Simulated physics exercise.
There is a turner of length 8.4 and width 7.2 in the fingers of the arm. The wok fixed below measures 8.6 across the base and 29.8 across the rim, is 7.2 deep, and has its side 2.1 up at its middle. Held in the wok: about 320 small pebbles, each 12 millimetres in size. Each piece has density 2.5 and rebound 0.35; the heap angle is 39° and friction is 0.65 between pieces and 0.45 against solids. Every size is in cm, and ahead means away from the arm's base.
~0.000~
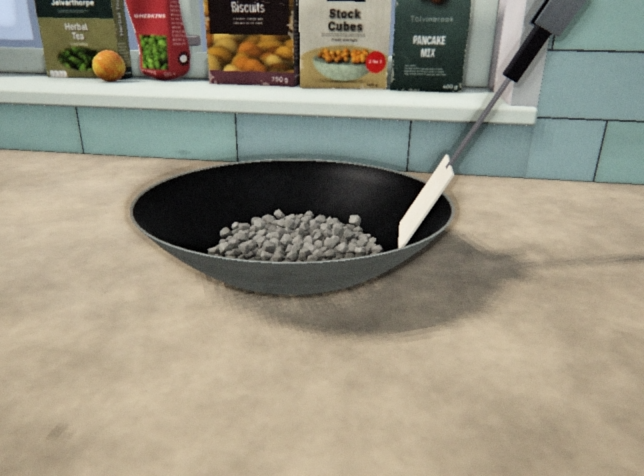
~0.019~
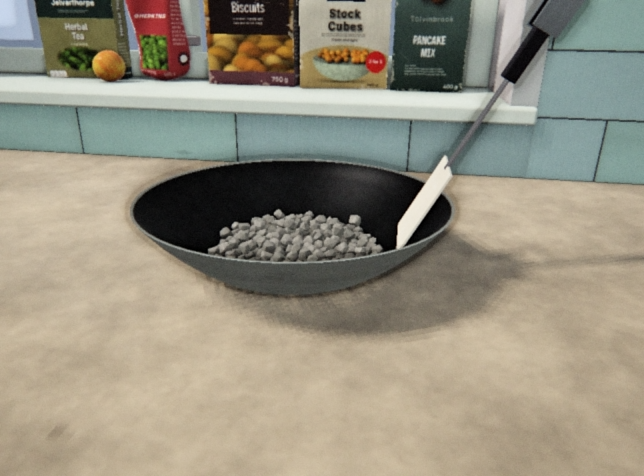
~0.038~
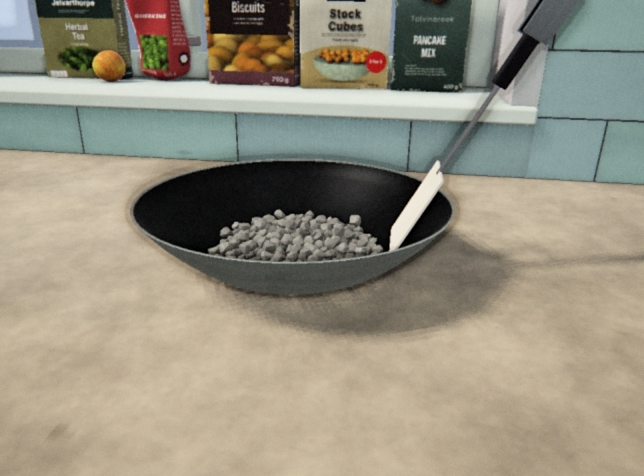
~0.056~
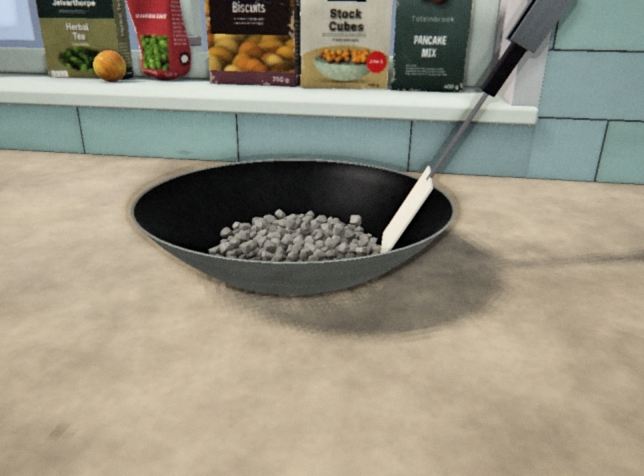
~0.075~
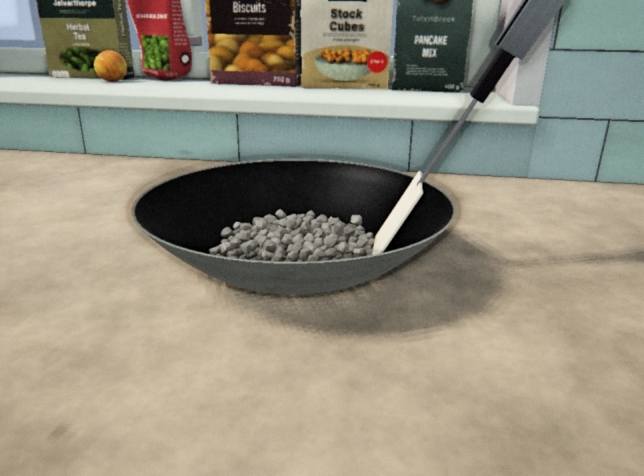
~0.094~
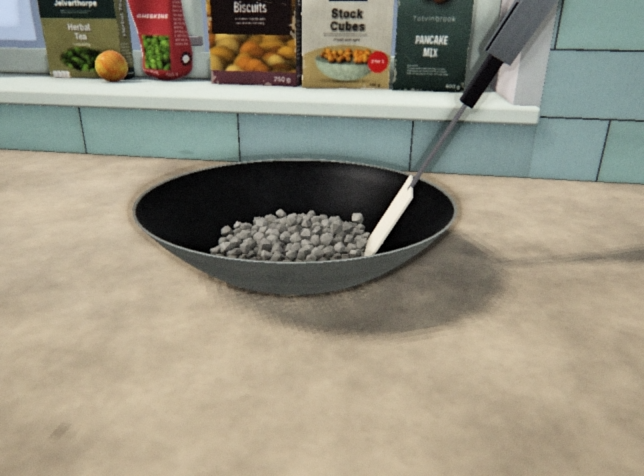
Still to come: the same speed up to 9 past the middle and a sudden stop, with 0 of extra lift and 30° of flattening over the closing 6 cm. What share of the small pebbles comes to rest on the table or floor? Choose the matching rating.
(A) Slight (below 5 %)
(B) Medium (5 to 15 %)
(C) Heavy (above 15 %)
(B) Medium (5 to 15 %).
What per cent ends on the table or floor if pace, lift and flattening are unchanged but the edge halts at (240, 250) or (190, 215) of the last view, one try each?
Respectively about 0 and 20 percent end on the table or floor.
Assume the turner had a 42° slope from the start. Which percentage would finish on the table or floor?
Roughly 10 per cent.
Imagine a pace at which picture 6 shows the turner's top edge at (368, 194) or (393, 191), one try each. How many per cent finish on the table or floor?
First try about 25 %, second try about 10 %.
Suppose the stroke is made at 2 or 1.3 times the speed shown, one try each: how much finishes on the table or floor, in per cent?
About 20 and 10 per cent.
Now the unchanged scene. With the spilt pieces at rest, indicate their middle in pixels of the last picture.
Around (120, 238).
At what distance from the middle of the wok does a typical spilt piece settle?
Distance, approx.: 22 cm.
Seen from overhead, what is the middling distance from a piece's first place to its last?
The figure is about 7 cm.
After 0.22 s, sloping 62°, highest piece 5 above the table; 319 in the wok.
After 0.35 s, sloping 52°, highest piece 8 above the table; 319 in the wok.
After 0.61 s, sloping 32°, highest piece 8 above the table; 291 in the wok, 28 on the table or floor.
After 1.66 s, sloping 32°, highest piece 8 above the table; 291 in the wok, 28 on the table or floor.
In the end, 291 in the wok, 28 on the table or floor. That is 9 % on the table or floor.
